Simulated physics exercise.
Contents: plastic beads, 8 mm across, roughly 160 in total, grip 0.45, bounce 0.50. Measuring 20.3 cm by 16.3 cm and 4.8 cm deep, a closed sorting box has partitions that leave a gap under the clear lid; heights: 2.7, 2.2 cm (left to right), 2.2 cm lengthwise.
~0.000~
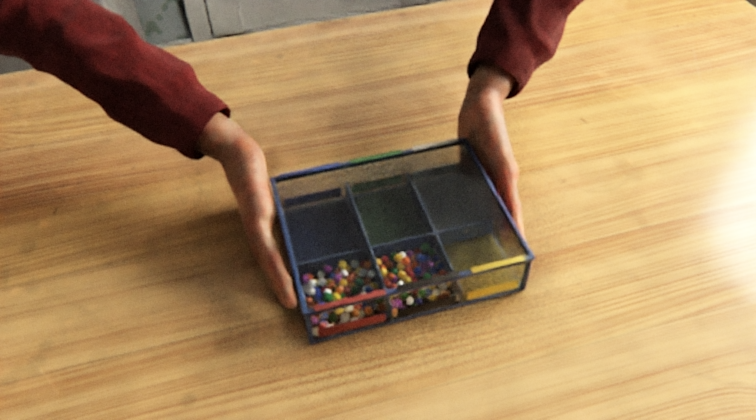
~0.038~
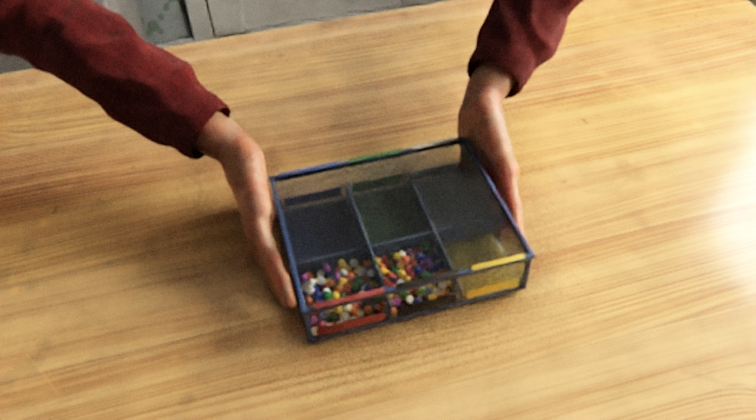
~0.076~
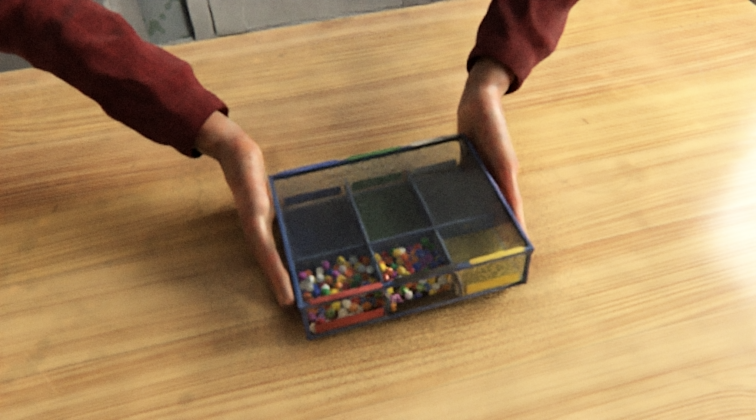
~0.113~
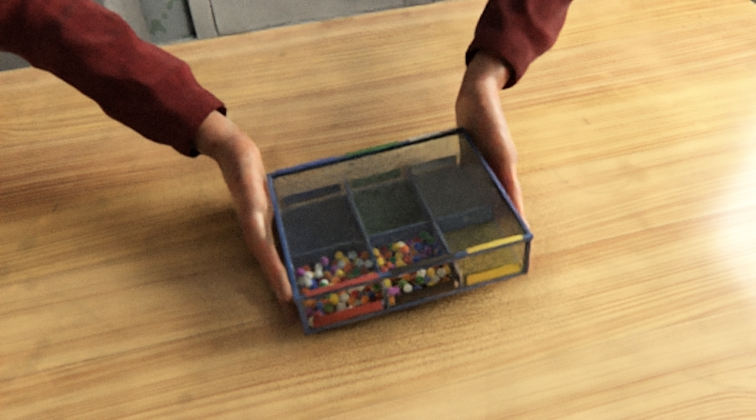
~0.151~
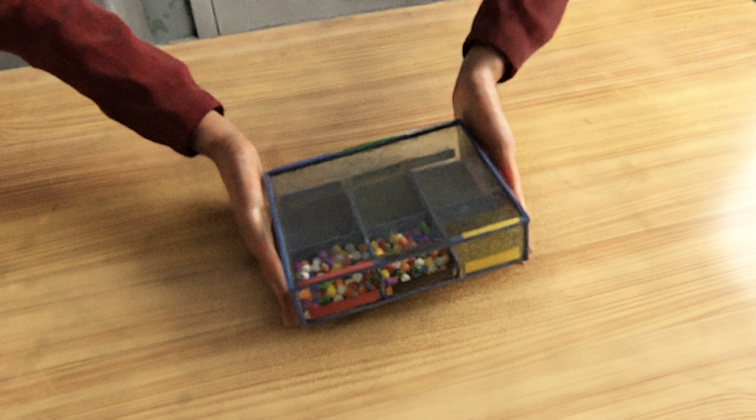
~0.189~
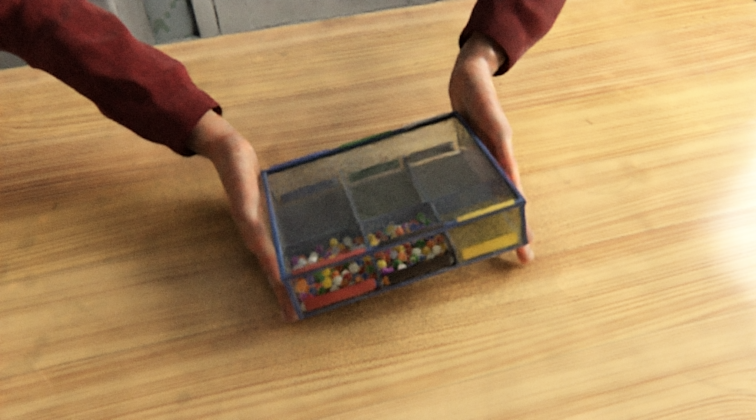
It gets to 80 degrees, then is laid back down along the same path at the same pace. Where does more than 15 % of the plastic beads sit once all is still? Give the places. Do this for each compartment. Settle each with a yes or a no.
For red compartment, yes; for blue compartment, yes; for green compartment, no; for yellow compartment, no; for white compartment, no; for black compartment, yes.
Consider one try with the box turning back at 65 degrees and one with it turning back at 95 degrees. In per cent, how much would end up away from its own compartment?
I'd put them near 10 and 85 percent in that order.
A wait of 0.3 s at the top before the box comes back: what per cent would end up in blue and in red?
Blue 40; red 35.
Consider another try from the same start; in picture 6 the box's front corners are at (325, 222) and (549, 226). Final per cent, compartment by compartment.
By the end, red has 15%, blue has 0%, green has 15%, yellow has 5%, white has 50% and black has 20%.
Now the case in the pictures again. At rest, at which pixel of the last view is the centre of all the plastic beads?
After settling, the middle sits near (325, 272).
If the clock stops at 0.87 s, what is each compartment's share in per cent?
You'd see red at 50, blue at 5, green at 0, yellow at 0, white at 0 and black at 40 per cent.
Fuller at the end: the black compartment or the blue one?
Go with blue, that one ends with more.
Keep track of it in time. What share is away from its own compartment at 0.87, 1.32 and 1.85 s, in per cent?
Estimates: 5 / 45 / 45.
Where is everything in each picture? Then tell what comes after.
Box tilt 0 degrees, front corners at (308, 311) and (529, 257); red 55 %, black 45 %, in the first frame.
Box tilt 1 degrees, front corners at (306, 309) and (529, 255), in the second frame.
Box tilt 3 degrees, front corners at (303, 305) and (528, 248), in the third frame.
Box tilt 6 degrees, front corners at (299, 297) and (527, 236), lowest corner left back, in the fourth frame.
Box tilt 10 degrees, front corners at (293, 287) and (524, 219), lowest corner left back, in the fifth frame.
Box tilt 14 degrees, front corners at (286, 277) and (520, 201), lowest corner left back; red 55 %, black 45 %. Its pace works out near 110 degrees a second, in the sixth frame.
After 0.87 s, tilt 80 degrees; red 50 %, blue 5 %, black 40 %.
Then, at 1.32 s, tilt 35 degrees; red 35 %, blue 40 %, green 5 %, black 20 %.
After 1.85 s, tilt 0 degrees; red 35 %, blue 40 %, green 5 %, black 20 %.
At rest (2.4 s), red 35 %, blue 40 %, green 5 %, yellow 0 %, white 0 %, black 20 %.
